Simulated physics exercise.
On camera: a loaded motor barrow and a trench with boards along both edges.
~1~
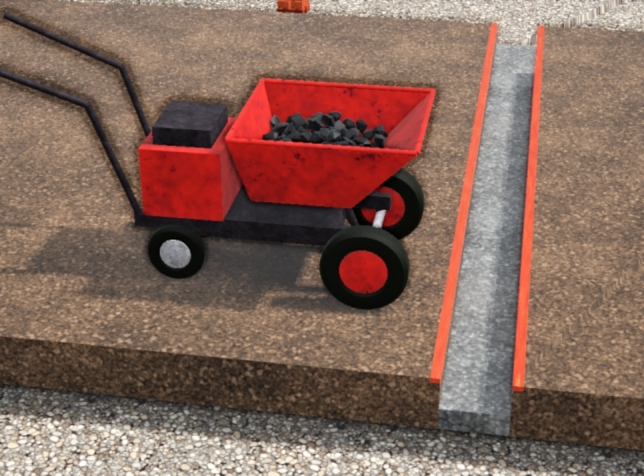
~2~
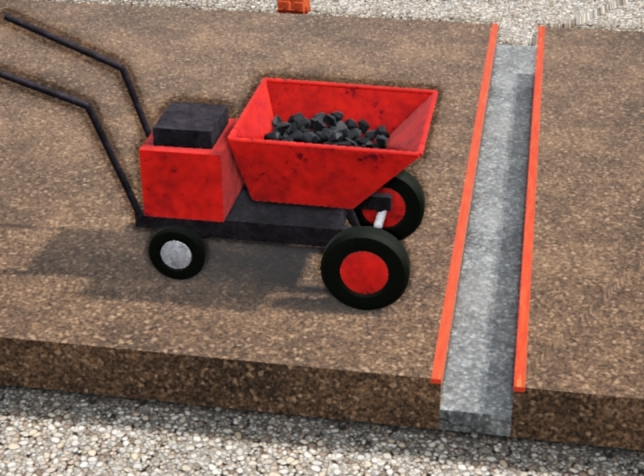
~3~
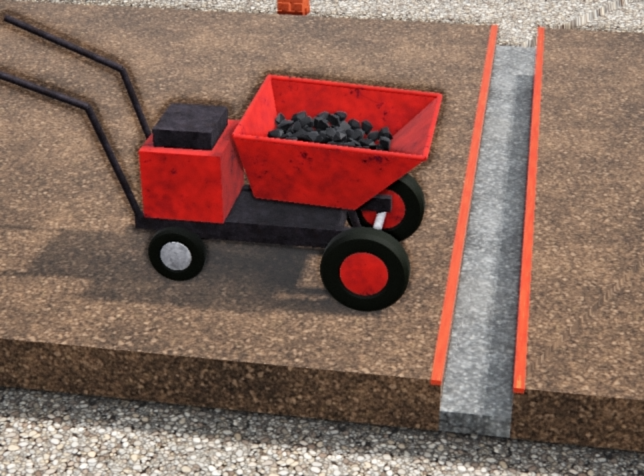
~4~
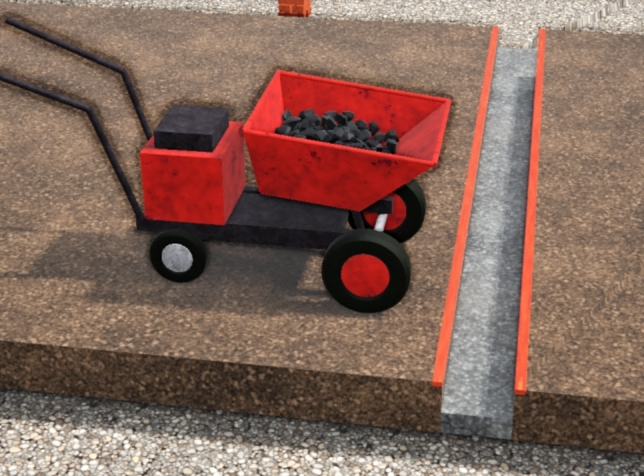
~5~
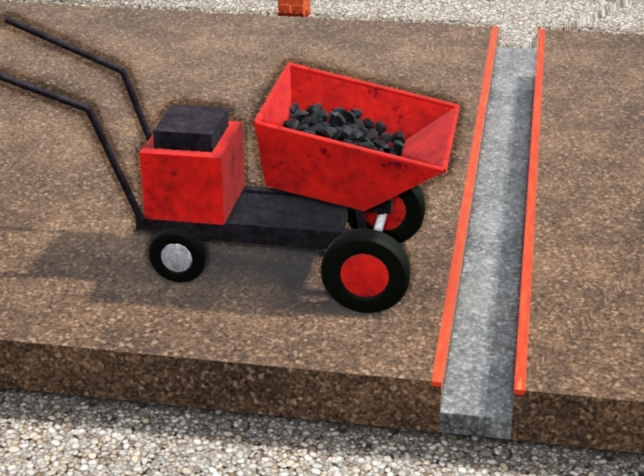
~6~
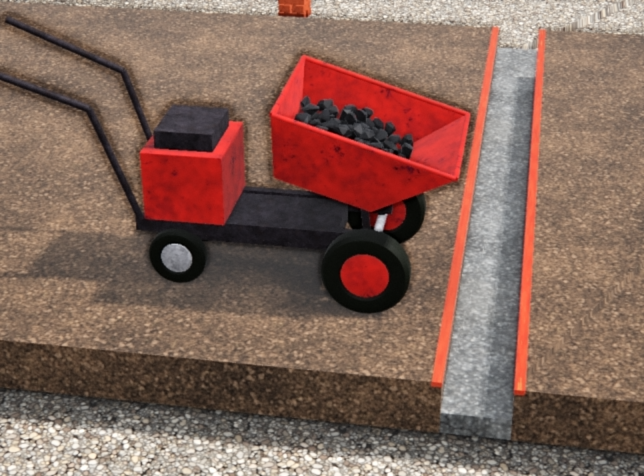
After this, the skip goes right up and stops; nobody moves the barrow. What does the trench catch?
The trench ends with less than half of it.
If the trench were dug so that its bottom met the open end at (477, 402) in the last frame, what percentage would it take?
Some 20 per cent.
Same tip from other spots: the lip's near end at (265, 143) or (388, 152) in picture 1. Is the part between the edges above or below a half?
The first try: Under half. The second: Above a half.
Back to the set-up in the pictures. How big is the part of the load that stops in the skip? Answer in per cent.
Near 20 %.
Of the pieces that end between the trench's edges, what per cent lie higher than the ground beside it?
Close to 25 per cent.
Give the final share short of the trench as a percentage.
Near 0 %.
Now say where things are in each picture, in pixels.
The first frame shows lip of the skip at (417, 154), level; top of the load at (312, 147), lumps of coal; first edge of the trench at (441, 342); far edge at (521, 349), the trench under half as wide as the skip, and about half as deep as wide.
The second frame shows lip of the skip at (419, 155), level; top of the load at (314, 147).
The third frame shows lip of the skip at (424, 159), tipped barely; top of the load at (307, 151).
The fourth frame shows lip of the skip at (434, 165), tipped a little; top of the load at (309, 136).
The fifth frame shows lip of the skip at (444, 171), tipped a little; top of the load at (319, 139).
The sixth frame shows lip of the skip at (455, 179), tipped clearly; top of the load at (330, 136); first edge of the trench at (443, 346); far edge at (522, 353).
Soon, skip tipped steeply; all in the skip.
A while on, skip tipped right over; most in the skip; a stray few in or heaped over the trench; about a quarter beyond it.
Towards the end, skip tipped right over; about a quarter in the skip; about a quarter in or heaped over the trench; about two thirds beyond it.
Finally, skip tipped right over; about a quarter in the skip; about a quarter in or heaped over the trench; about two thirds beyond it.
